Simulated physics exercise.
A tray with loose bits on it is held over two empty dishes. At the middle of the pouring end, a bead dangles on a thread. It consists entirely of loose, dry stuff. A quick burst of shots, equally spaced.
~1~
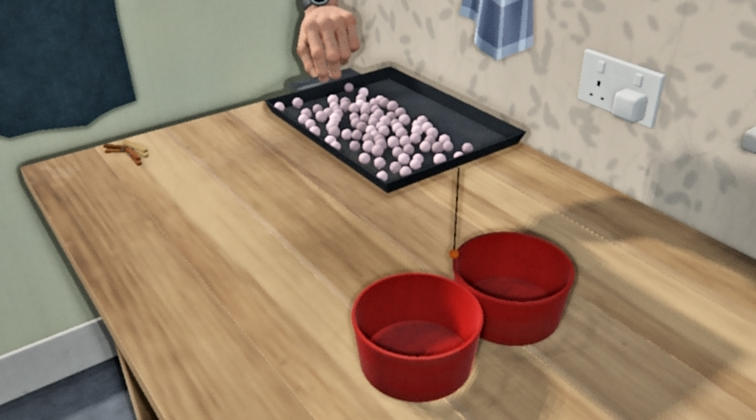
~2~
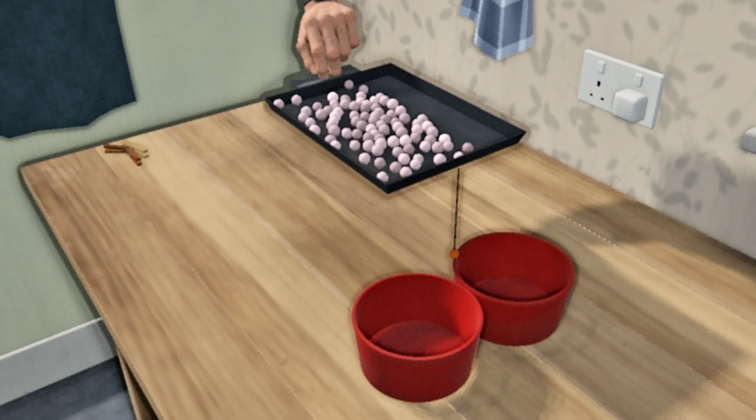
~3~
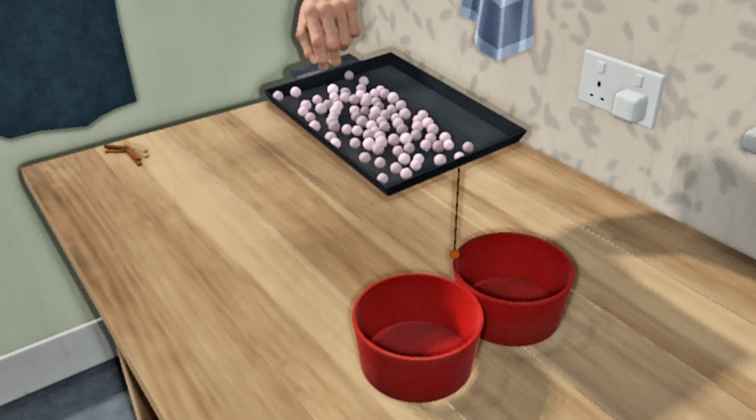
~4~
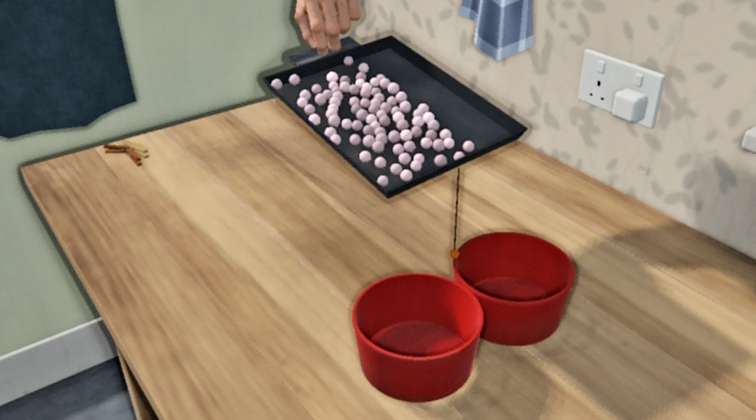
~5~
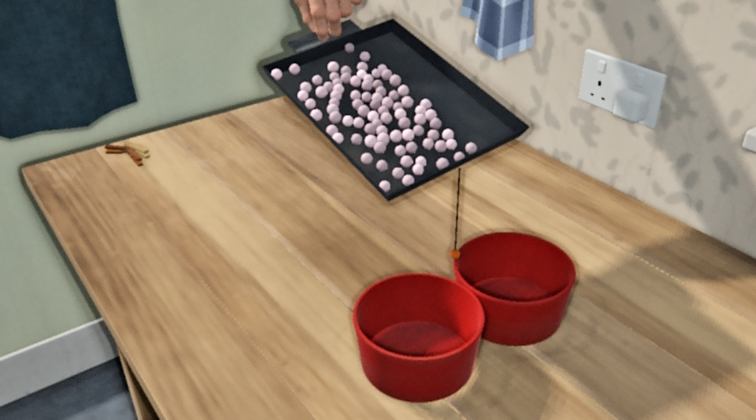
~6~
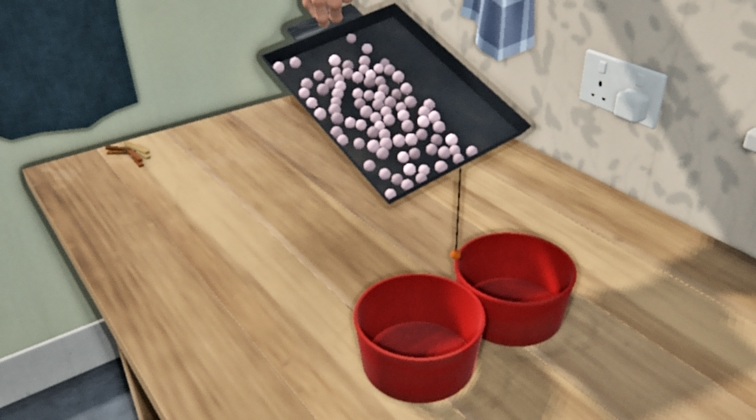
A black tray of small pale pink balls was tilted by a hand at its far end, its near left corner dipping lowest, and the balls began shifting above two empty red dishes that stayed still.
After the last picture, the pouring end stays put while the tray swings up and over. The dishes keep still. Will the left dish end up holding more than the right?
Pretty sure the heavier pile builds up on the left there.
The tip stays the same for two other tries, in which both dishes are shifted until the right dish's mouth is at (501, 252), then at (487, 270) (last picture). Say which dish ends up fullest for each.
For the first position it is the one at left; for the second, the one at left.
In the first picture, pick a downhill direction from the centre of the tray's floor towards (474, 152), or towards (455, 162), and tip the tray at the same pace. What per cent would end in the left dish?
Case one 0 %; case two 40 %.
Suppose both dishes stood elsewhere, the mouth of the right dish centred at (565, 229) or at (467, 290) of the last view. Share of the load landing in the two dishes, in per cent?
First try: Around 10 percent; second try: Around 90 percent.
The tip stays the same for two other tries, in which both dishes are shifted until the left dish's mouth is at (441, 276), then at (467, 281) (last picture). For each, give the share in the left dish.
About 40 per cent, then about 30 per cent.
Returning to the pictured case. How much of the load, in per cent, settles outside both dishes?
0 %.
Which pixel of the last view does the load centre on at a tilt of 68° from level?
In the last view, the load is centred near (413, 216).
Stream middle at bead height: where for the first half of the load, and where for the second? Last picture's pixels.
Earlier portion about (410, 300); later portion about (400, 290).
Just after the last frame, tray tipped steeply; roughly half on the tray; roughly a third in the left dish; just a few outside both; roughly a quarter in the air.
A moment on, tray tipped past a quarter turn; almost all in the left dish; about a tenth outside both.
Further on, tray tipped past a quarter turn; almost all in the left dish; about a tenth outside both.
When it is over, tray tipped past a quarter turn; almost all in the left dish; not one in the right dish; about a tenth outside both.
